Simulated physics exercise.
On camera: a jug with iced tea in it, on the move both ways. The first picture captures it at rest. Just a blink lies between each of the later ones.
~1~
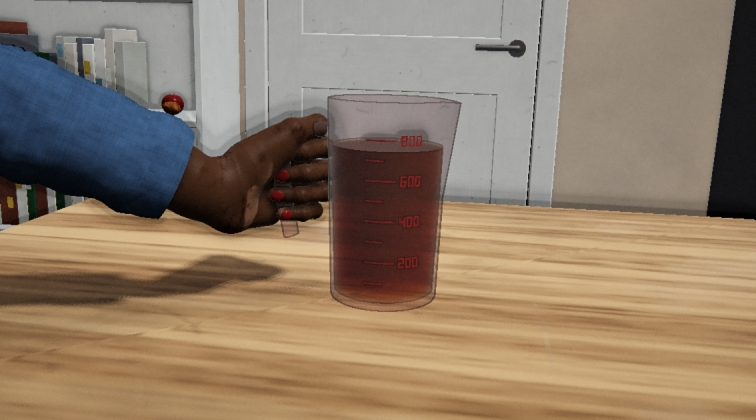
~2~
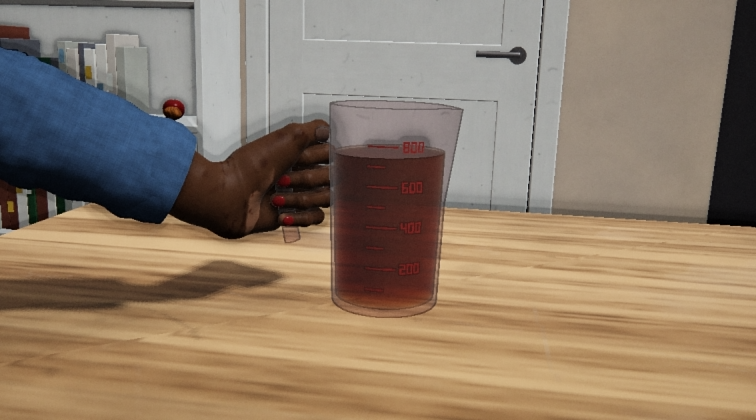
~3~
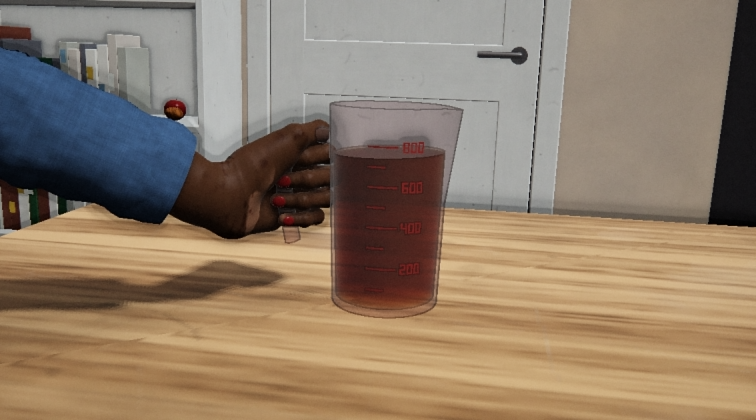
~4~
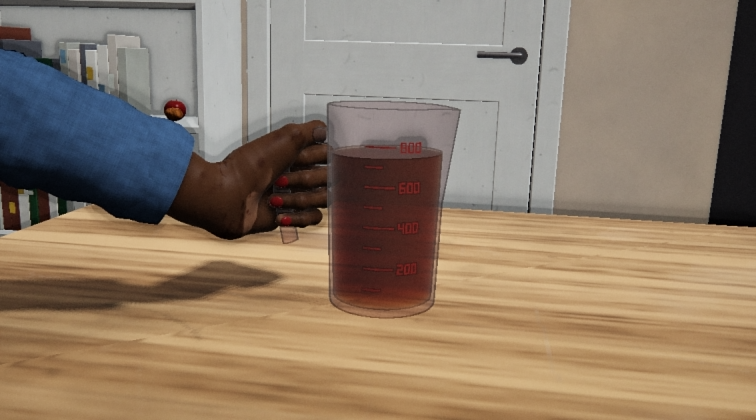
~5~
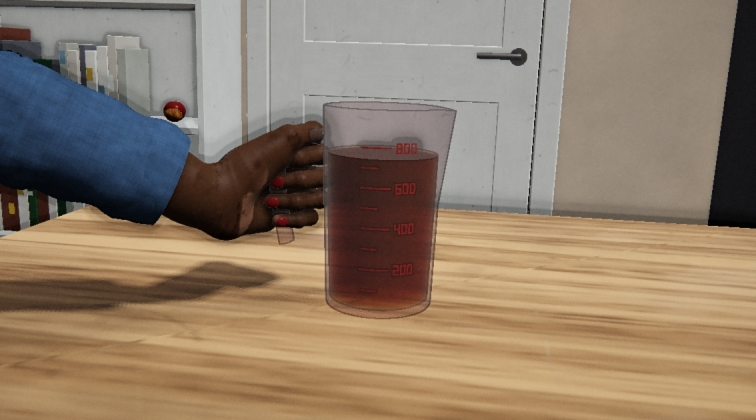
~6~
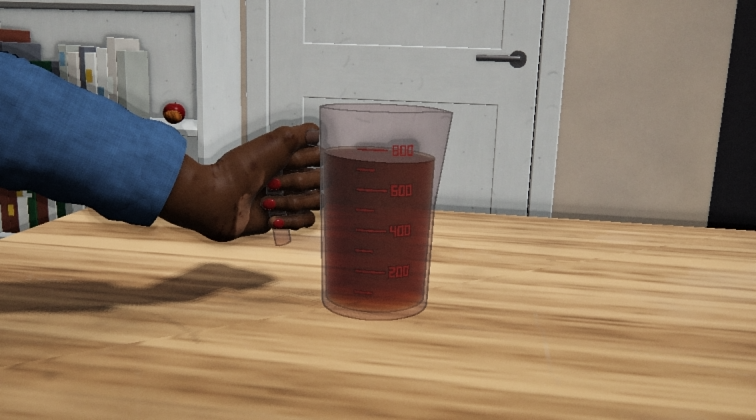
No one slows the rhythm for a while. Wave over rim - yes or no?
No, held.
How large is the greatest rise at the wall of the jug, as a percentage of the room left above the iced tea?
My estimate is 10 in a hundred.
Next, the highest wave so far stays far below the rim.
Finally, the highest wave so far stays far below the rim; nothing has left it.
